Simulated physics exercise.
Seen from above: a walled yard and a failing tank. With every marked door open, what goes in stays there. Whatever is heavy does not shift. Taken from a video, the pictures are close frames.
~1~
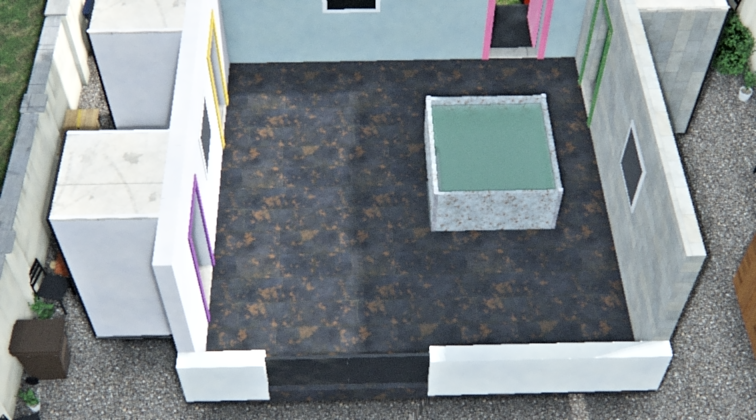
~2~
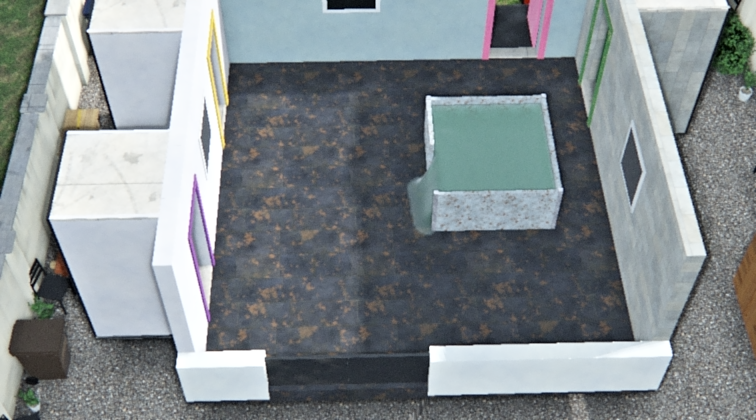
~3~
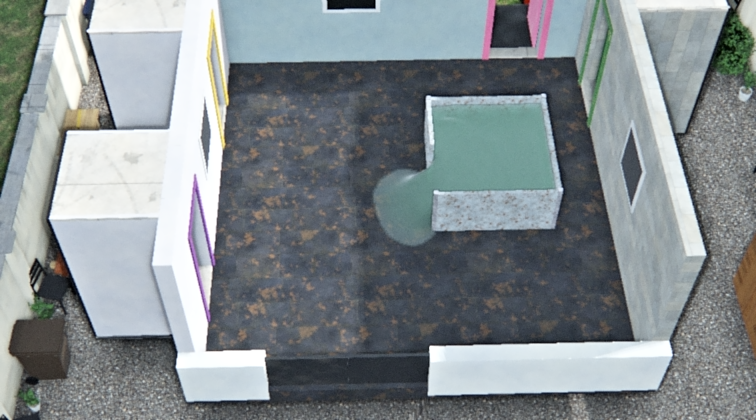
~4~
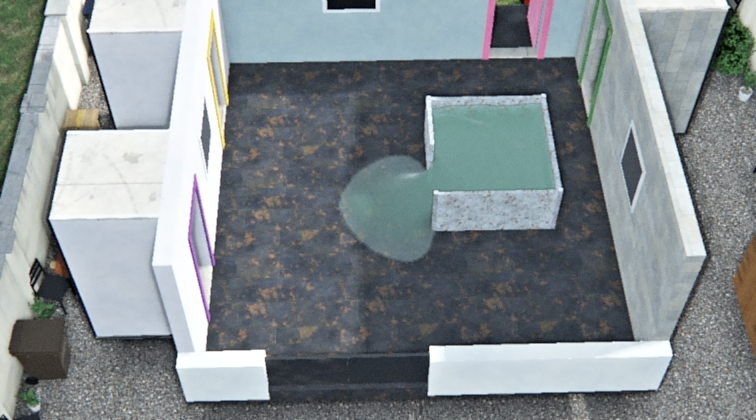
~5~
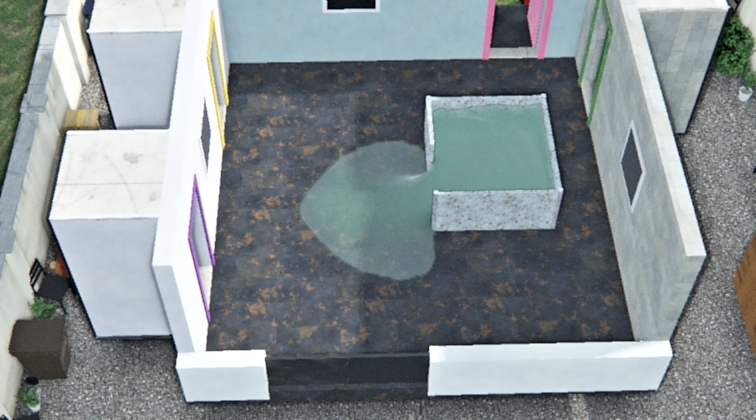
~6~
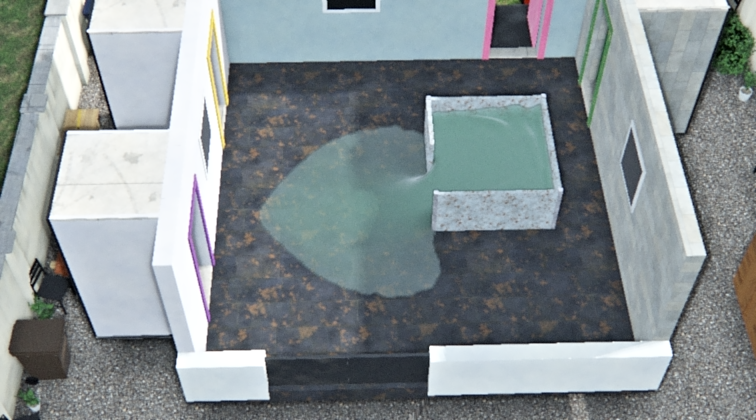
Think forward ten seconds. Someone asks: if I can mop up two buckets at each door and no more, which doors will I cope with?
The green door: You will cope; the pink door: You will cope; the yellow door: Too much for you; the purple door: Too much for you.
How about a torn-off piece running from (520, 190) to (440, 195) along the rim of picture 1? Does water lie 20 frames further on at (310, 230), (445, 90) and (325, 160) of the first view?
Taken in turn they're unwetted, unwetted and unwetted.
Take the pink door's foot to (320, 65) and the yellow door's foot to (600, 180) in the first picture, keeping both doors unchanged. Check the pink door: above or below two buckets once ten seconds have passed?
Note: Pink beats the limit.
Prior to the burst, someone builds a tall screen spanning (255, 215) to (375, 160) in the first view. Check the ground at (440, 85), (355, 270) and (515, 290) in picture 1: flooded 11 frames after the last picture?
Results in order: Bone-dry / swamped / bone-dry.
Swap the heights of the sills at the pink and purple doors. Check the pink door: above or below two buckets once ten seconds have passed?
Result, pink door: Ends up below.
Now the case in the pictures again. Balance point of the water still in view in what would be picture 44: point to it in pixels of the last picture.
At about (371, 203).
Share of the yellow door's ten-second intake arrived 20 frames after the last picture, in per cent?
Roughly 50 per cent.
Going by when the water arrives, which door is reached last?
My answer: The green door.
A moment on, water covers 35 % of the floor; the green door not reached, the pink door not reached, the yellow door wet at the sill, nothing in, the purple door under two buckets in.
Next, water covers 45 % of the floor; the green door not reached, the pink door not reached, the yellow door over two buckets in, the purple door over two buckets in.
Then, water covers 45 % of the floor; the green door not reached, the pink door not reached, the yellow door over two buckets in, the purple door far over two buckets in.
Later, water covers 85 % of the floor; the green door not reached, the pink door wet at the sill, nothing in, the yellow door far over two buckets in, the purple door far over two buckets in.
In the end, water covers 100 % of the floor; the green door wet at the sill, nothing in, the pink door under two buckets in, the yellow door far over two buckets in, the purple door far over two buckets in.
